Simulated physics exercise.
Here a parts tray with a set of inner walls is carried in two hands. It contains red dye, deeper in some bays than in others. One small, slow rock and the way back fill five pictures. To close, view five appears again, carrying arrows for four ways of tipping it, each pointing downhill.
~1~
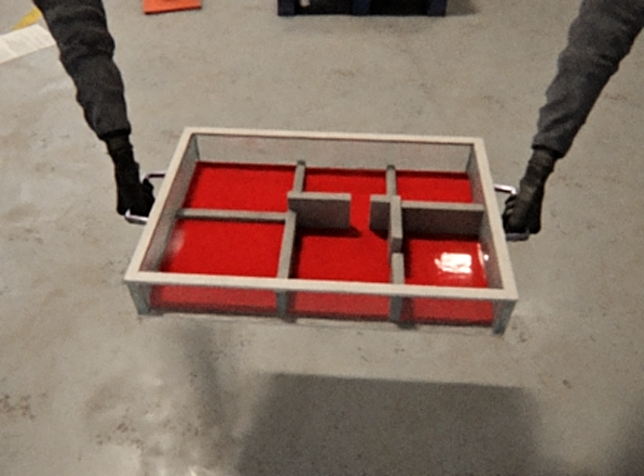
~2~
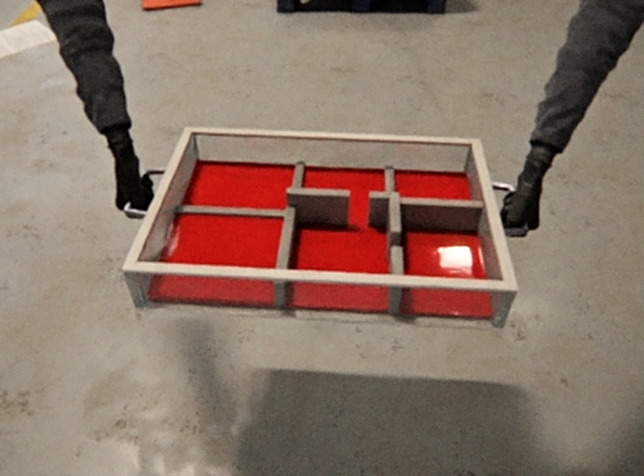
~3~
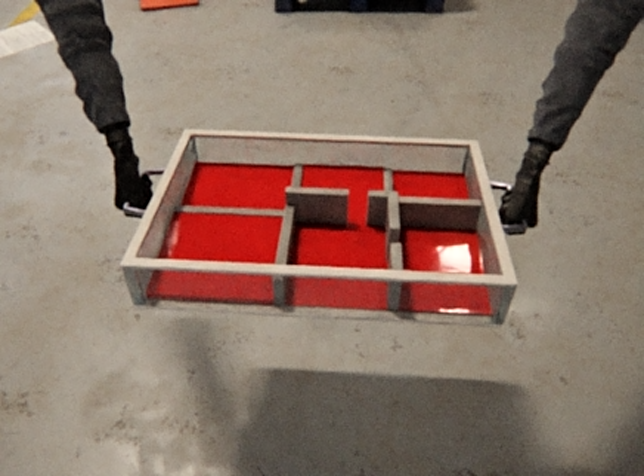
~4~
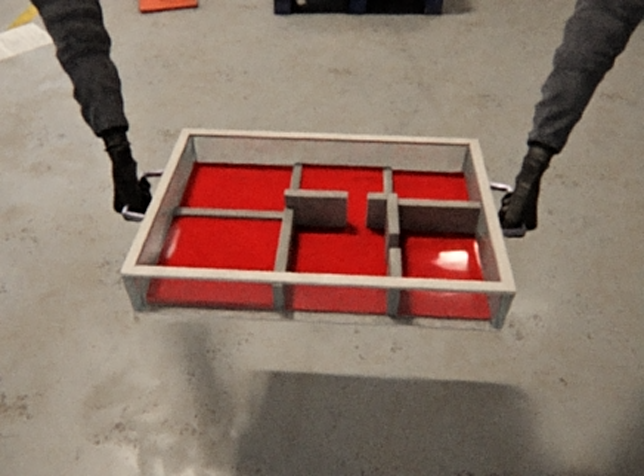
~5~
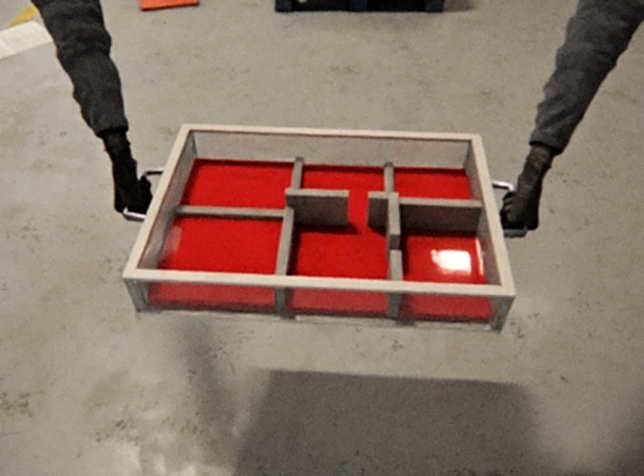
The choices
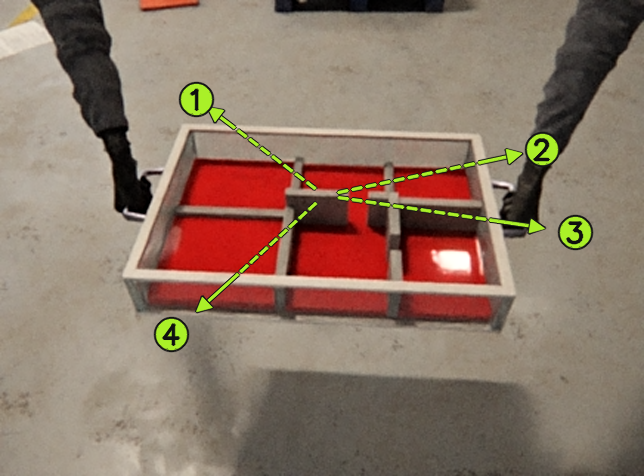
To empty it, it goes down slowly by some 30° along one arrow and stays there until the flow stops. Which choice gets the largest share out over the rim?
Best: 1.
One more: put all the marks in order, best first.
Best to worst: 1, 4, 2, 3.
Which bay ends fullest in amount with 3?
That is the front right bay.
In lime, 1 ends at (212, 110); 2 ends at (516, 154); 3 ends at (539, 227); 4 ends at (200, 308).
If 1 is chosen, about 38 % stays in the tray, the largest part in the back left bay.
If 2 is chosen, about 58 % stays in the tray, the largest part in the back right bay.
If 3 is chosen, about 84 % stays in the tray, the largest part in the front right bay.
If 4 is chosen, about 47 % stays in the tray, the largest part in the front left bay.
